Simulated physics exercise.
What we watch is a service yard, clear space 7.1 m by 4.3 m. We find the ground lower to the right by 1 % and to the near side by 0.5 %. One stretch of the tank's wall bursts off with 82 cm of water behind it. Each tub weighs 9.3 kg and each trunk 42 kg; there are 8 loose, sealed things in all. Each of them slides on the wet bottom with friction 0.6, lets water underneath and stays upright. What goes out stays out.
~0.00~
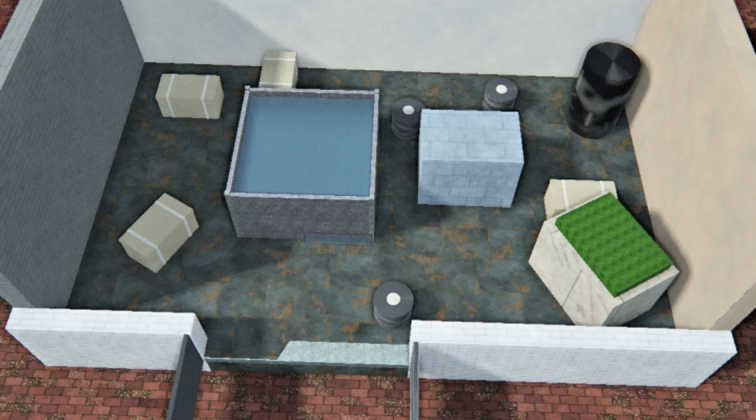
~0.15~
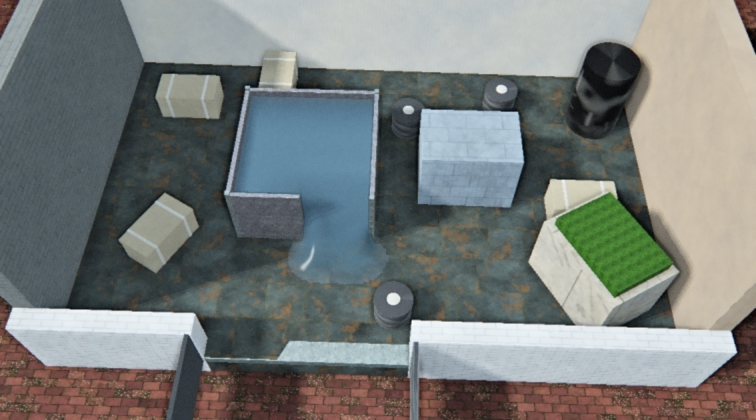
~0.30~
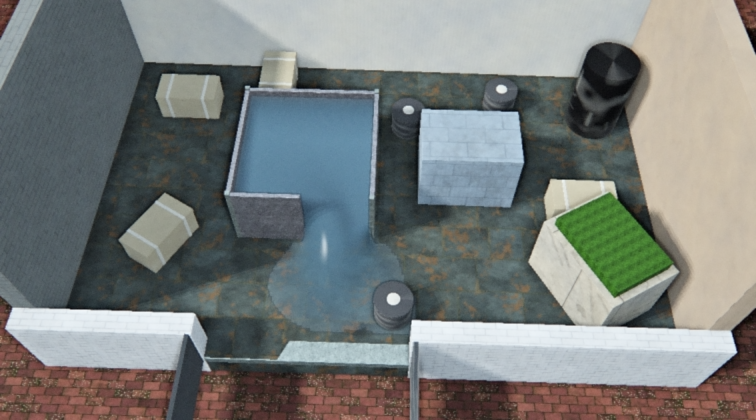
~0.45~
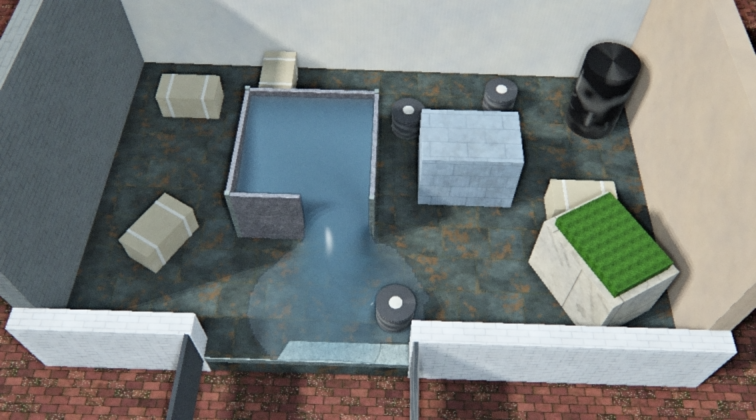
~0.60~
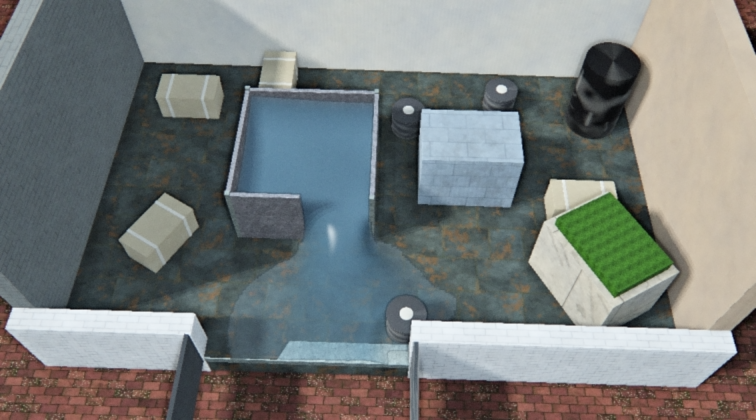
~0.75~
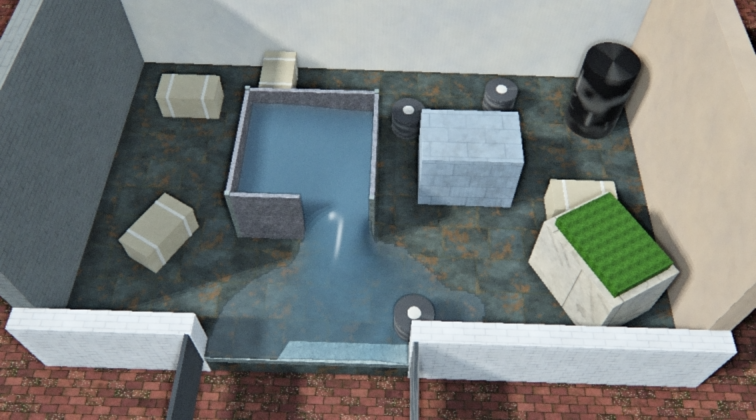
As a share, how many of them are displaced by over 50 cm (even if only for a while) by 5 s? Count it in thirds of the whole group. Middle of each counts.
The fraction stays below one third.
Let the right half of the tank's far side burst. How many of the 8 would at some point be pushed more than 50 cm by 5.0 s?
The count would be 2.
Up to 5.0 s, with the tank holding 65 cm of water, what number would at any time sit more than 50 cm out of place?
1.
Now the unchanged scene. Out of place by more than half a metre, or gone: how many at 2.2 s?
1 in all.
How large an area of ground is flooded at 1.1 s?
Flooded: Near 6.5 m2.
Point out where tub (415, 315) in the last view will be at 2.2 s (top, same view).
Estimated pixel: Around (520, 265).
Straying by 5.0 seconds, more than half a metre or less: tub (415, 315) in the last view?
Beyond it.
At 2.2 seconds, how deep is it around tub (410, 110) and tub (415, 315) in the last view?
Roughly 0 and 8 cm.
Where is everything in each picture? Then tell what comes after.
In the first frame, a tub at (393, 299), on the bottom; a tub at (501, 89), on the bottom; water covers 2.6 m2; 0 of 8 have shifted.
In the second frame, a tub at (393, 299) rests on the ground; a tub at (501, 89), on the bottom; water covers 3.2 m2; 0 of 8 have shifted.
In the third frame, a tub at (393, 299), on the bottom; a tub at (501, 89), on the bottom; water covers 4.1 m2; 0 of 8 have shifted.
In the fourth frame, a tub at (395, 303) rests on the ground, 5 cm from its start; a tub at (501, 89) rests on the ground; water covers 5.0 m2; 1 of 8 have shifted.
In the fifth frame, a tub at (406, 314), on the bottom, 23 cm from its start; a tub at (501, 89), on the bottom; water covers 5.6 m2; 1 of 8 have shifted.
In the sixth frame, a tub at (414, 313) rests on the ground, 29 cm from its start; a tub at (501, 89), on the bottom; water covers 6.1 m2; 1 of 8 have shifted.
After 1.1 s 1 of 8 are over 50 cm from their spots; 1 afloat.
After 2.2 s 1 of 8 are over 50 cm from their spots; 0 afloat.
After 3.5 s 1 of 8 are over 50 cm from their spots; 0 afloat.
After 5.0 s 1 of 8 are over 50 cm from their spots, and 1 have been at some point; 0 afloat.
